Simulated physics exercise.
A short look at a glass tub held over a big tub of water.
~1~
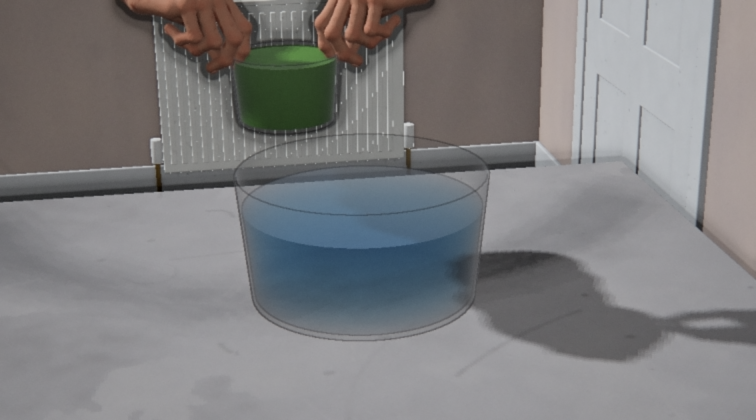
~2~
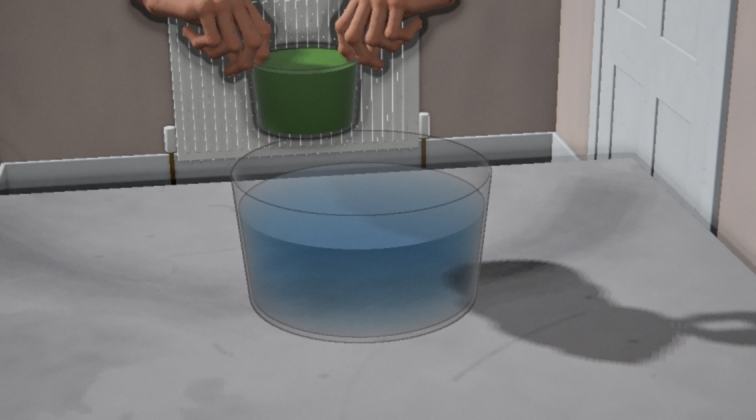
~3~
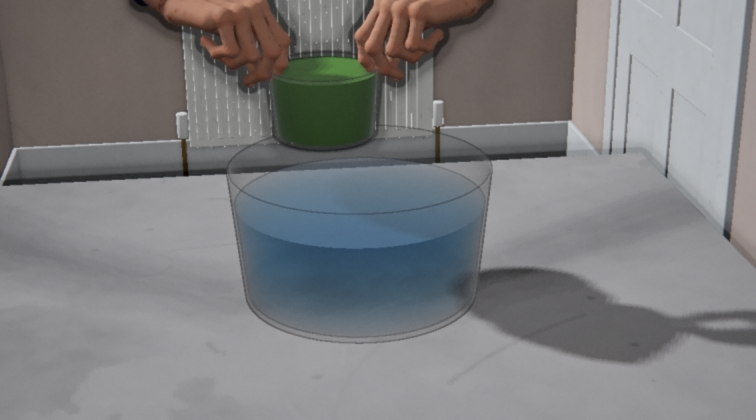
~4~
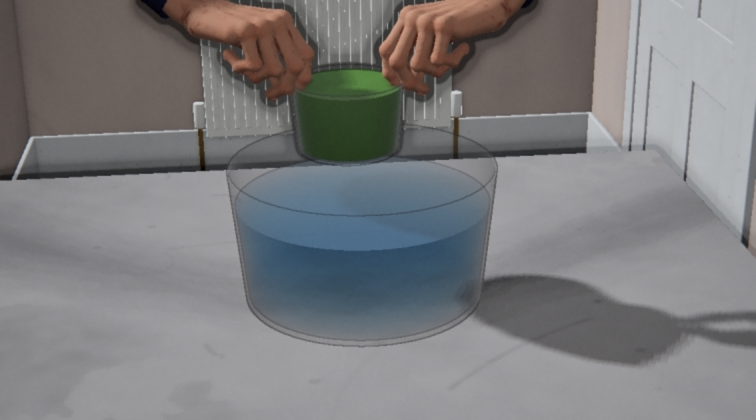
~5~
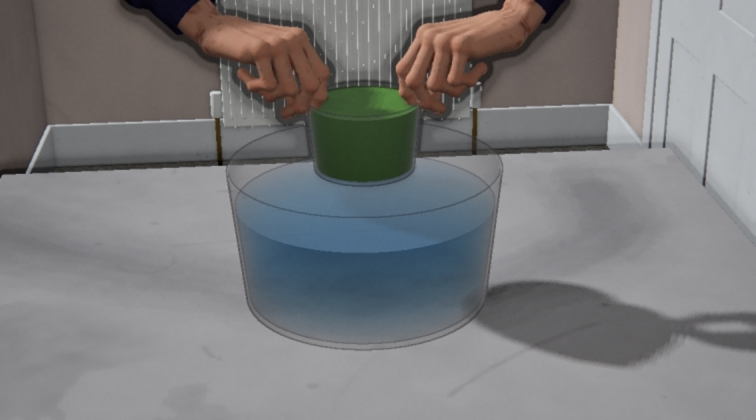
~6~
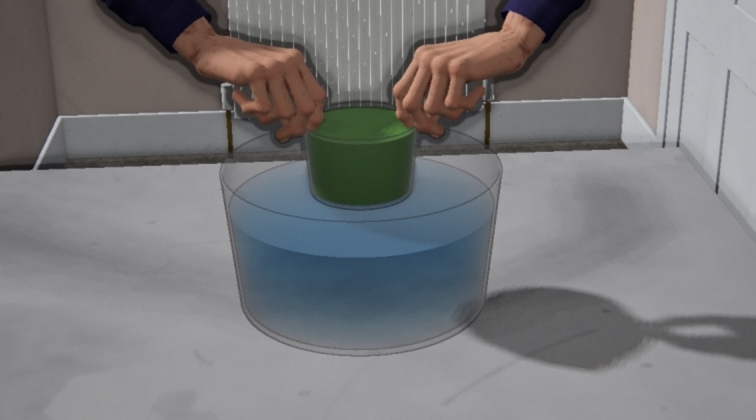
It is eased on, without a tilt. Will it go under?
It goes under.
Next, the tub dips into the water.
After that, water pours in over its rim.
Finally, the tub lies on the bottom.
